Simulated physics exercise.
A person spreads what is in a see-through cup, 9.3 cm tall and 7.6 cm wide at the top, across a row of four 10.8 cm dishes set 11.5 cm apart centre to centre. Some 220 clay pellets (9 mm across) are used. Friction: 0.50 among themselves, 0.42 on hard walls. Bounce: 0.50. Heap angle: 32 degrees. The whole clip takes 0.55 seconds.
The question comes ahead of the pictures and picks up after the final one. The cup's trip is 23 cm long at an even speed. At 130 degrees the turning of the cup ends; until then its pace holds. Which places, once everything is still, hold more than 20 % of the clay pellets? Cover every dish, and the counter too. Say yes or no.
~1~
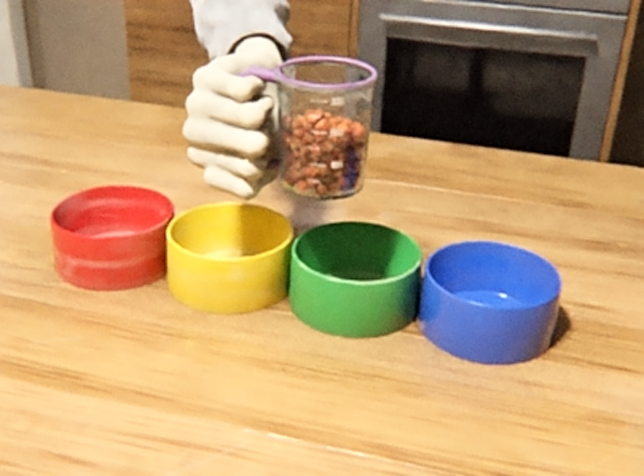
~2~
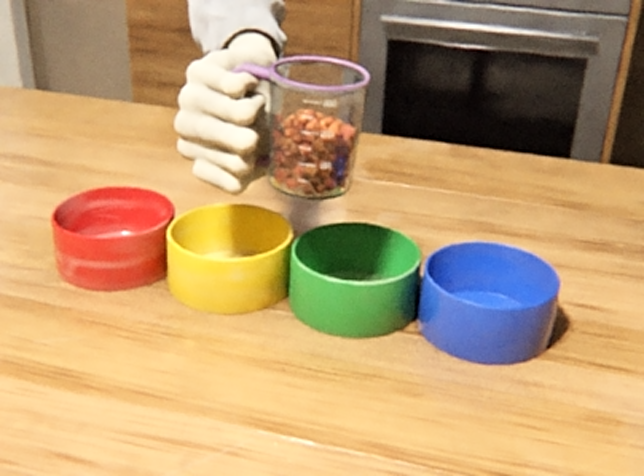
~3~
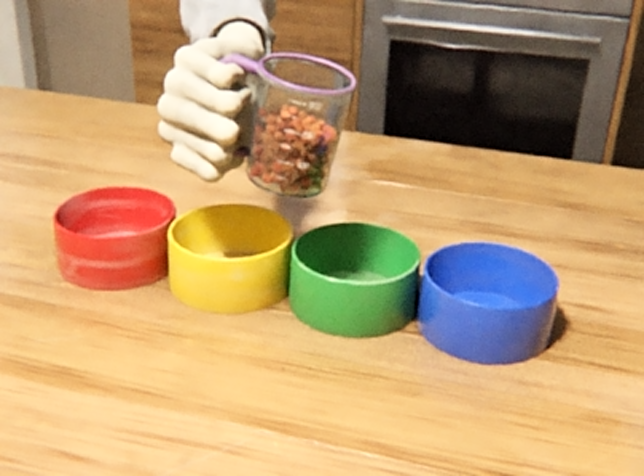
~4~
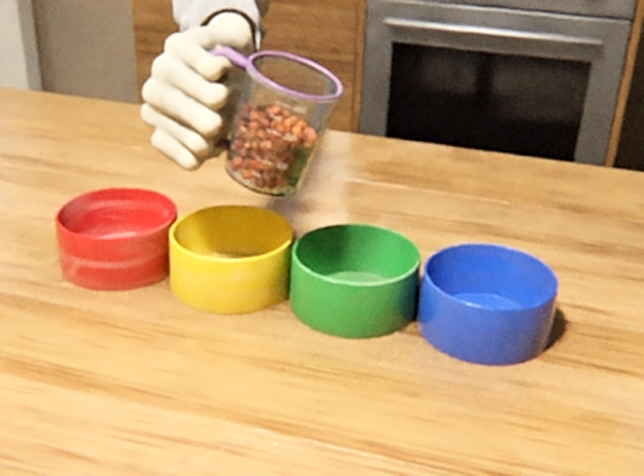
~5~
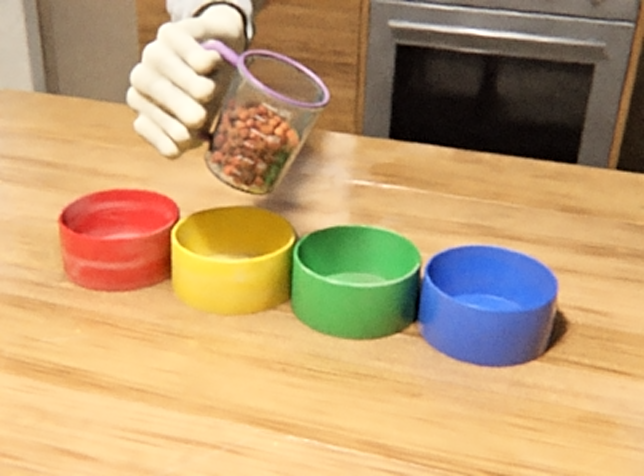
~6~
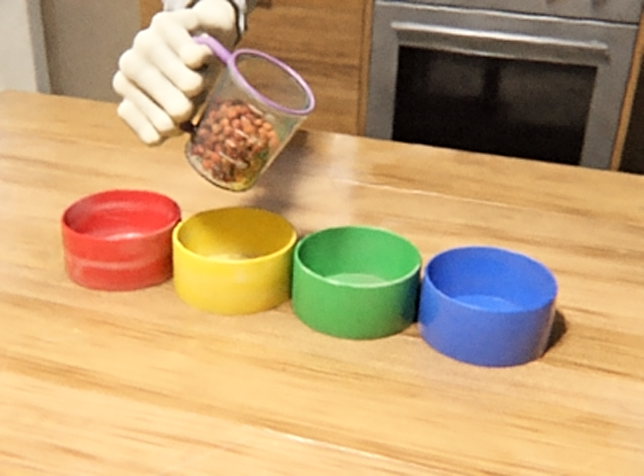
Red: Yes, blue: No, green: No, yellow: No, counter: No.
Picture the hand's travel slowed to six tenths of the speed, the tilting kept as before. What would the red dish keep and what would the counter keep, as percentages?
Result - red dish: 10; counter: 10.
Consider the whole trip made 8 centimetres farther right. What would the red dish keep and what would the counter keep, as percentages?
Red: 0, counter: 0.
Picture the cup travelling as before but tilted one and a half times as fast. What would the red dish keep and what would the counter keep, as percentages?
I'd expect red to end at 60 and the counter at 10.
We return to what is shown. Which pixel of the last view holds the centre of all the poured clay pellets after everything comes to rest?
About (134, 247).
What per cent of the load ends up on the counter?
0 %.
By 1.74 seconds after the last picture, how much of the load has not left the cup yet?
0 per cent.
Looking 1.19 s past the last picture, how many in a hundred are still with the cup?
Around 90 percent.
Then, 0.71 s after the last picture, tilt 77 degrees; cup holds 100 %.
Then, 1.19 s after the last picture, tilt 108 degrees; cup holds 90 %, red 5 %.
Then, 1.74 s after the last picture, tilt 130 degrees; cup holds 0 %, red 100 %.
In the end, red 100 %, blue 0 %, green 0 %, yellow 0 %, counter 0 %.
